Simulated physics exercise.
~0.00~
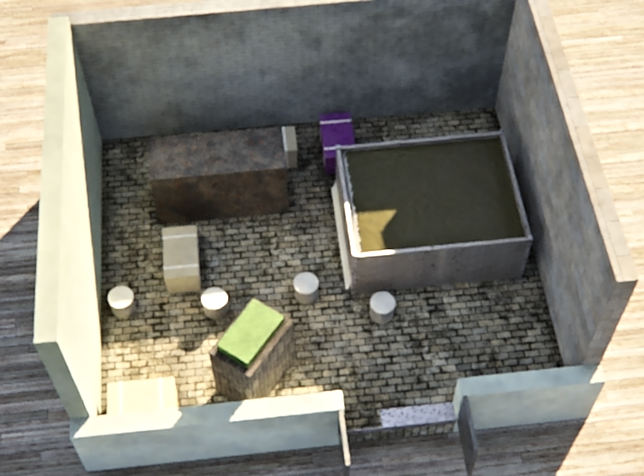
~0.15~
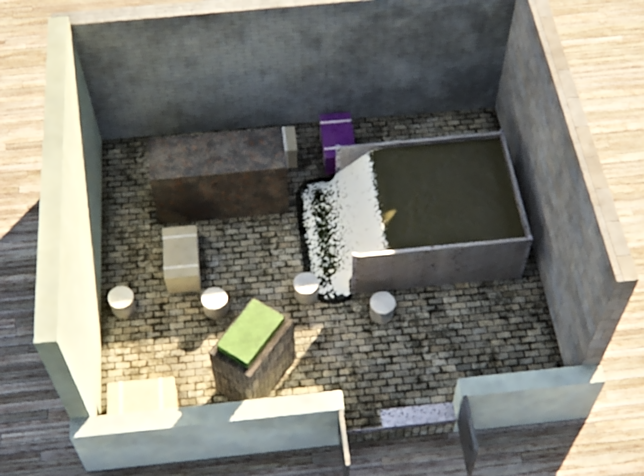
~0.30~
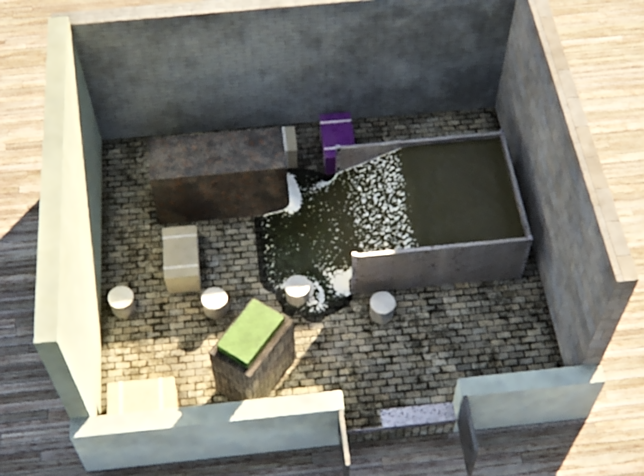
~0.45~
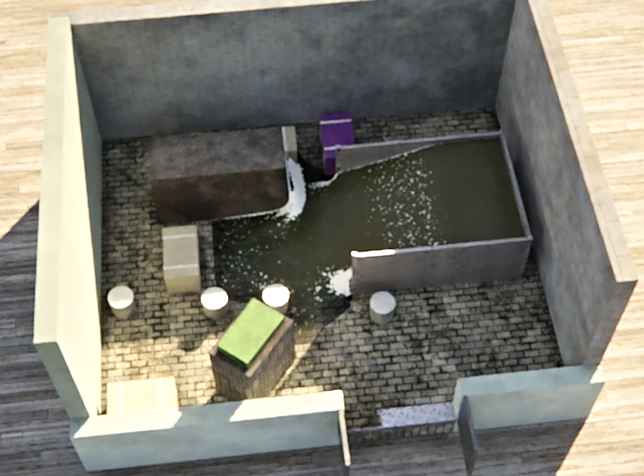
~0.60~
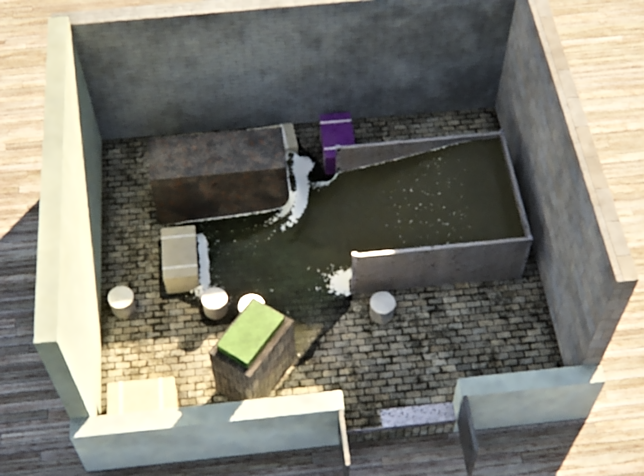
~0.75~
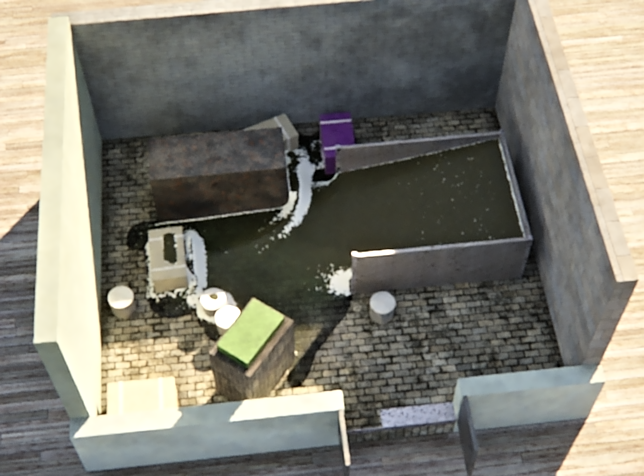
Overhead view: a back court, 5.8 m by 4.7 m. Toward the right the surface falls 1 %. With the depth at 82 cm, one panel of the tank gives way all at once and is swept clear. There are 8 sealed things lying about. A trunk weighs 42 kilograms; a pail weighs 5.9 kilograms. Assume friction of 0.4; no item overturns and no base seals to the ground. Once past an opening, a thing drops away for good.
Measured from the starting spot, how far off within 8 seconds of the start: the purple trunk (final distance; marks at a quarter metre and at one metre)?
The purple trunk goes a long distance.
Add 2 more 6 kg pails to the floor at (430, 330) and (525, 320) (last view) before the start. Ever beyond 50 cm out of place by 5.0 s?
In turn: Short of it, under.
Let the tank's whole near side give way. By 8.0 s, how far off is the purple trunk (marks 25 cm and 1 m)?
Outcome for the purple trunk: It remains nearly still.
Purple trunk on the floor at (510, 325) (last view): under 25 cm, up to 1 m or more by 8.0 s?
Put there, it goes a little way.
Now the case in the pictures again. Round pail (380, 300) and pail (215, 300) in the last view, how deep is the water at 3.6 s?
About 1 and 30 cm.
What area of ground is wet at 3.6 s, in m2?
About 22 m2.
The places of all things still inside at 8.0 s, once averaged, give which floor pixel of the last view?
Near (323, 278).
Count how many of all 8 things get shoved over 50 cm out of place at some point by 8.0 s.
By my tally, 8.
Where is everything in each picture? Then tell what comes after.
The purple trunk at (338, 135) rests on the ground; water covers 3.7 m2; 0 of 8 have shifted, in the first frame.
The purple trunk at (338, 135), on the bottom; 4.8 m2 under water; 0 of 8 have shifted, in the second frame.
The purple trunk at (338, 135), on the bottom; 5.9 m2 under water; 1 of 8 have shifted, in the third frame.
The purple trunk at (338, 135) rests on the ground; water covers 7.0 m2; 1 of 8 have shifted, in the fourth frame.
The purple trunk at (338, 135), on the bottom; water covers 8.1 m2; 1 of 8 have shifted, in the fifth frame.
The purple trunk at (338, 135) rests on the ground; water covers 9.3 m2; 3 of 8 have shifted, in the sixth frame.
After 1.6 s the purple trunk is near (350, 136), 0.2 m from its start, aground; 0 of 8 are out; 4 afloat.
After 3.6 s the purple trunk is near (380, 147), 0.6 m from its start, aground; 0 of 8 are out; 6 afloat.
After 5.6 s the purple trunk is near (440, 129), 1.5 m from its start, aground; 0 of 8 are out; 6 afloat.
After 8.0 s the purple trunk is near (473, 120), 1.9 m from its start, afloat; 0 of 8 are out; 6 afloat.
